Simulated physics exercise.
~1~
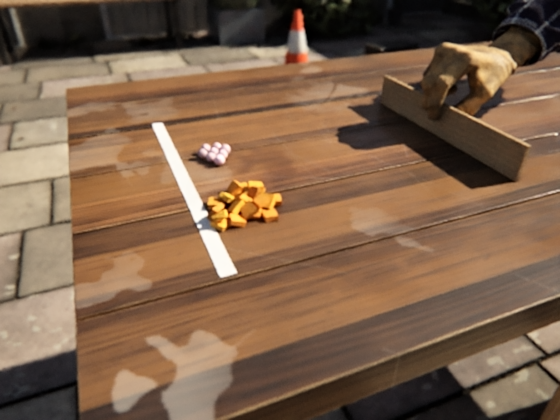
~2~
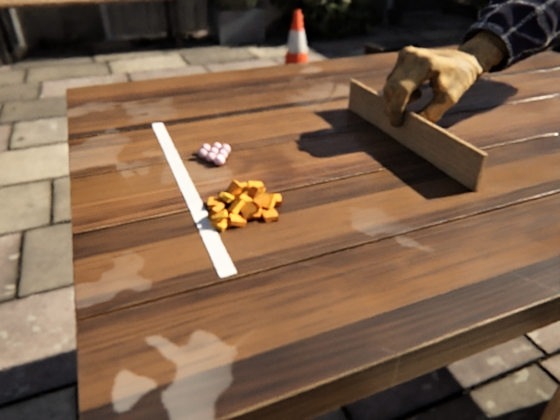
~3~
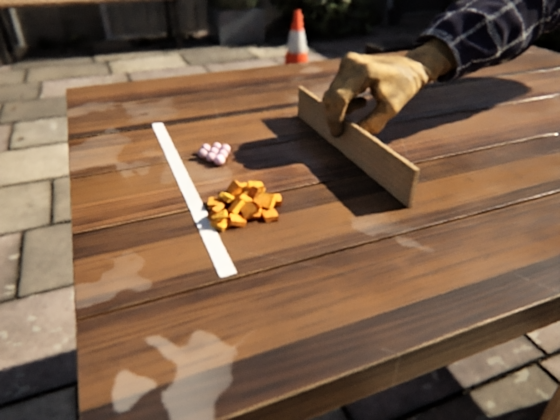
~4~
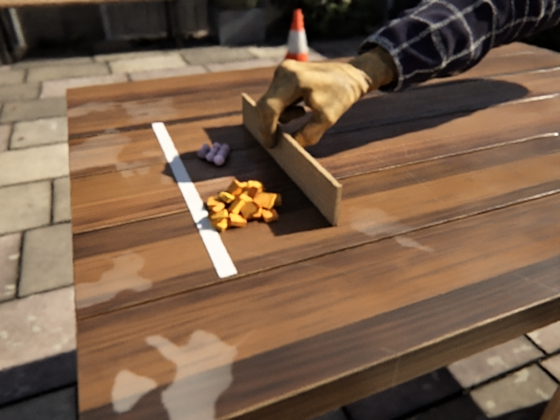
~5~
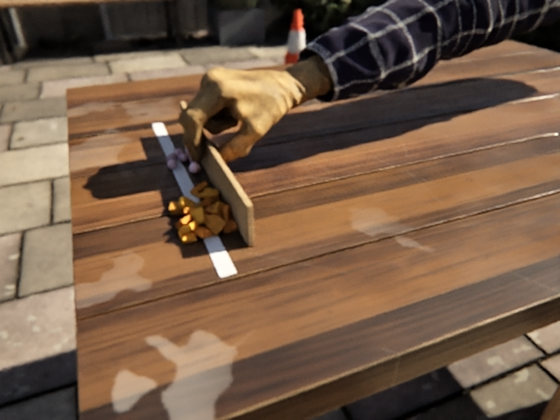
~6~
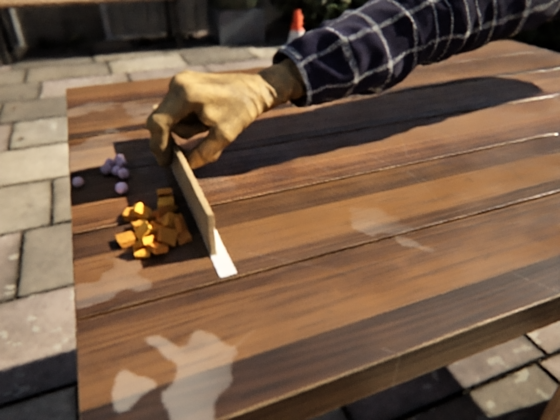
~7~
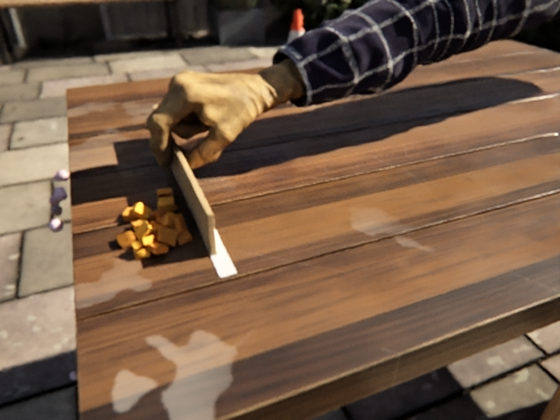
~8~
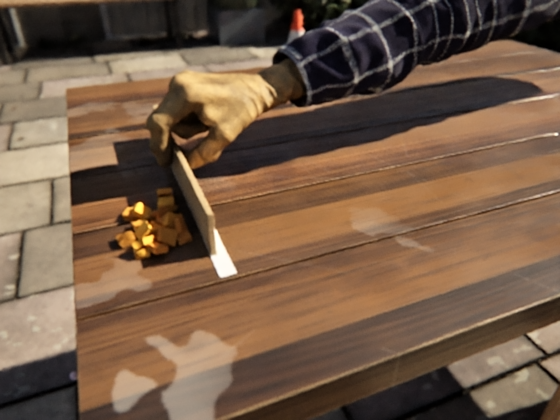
A gloved hand slides a board left, sending purple balls off while orange pieces stay.
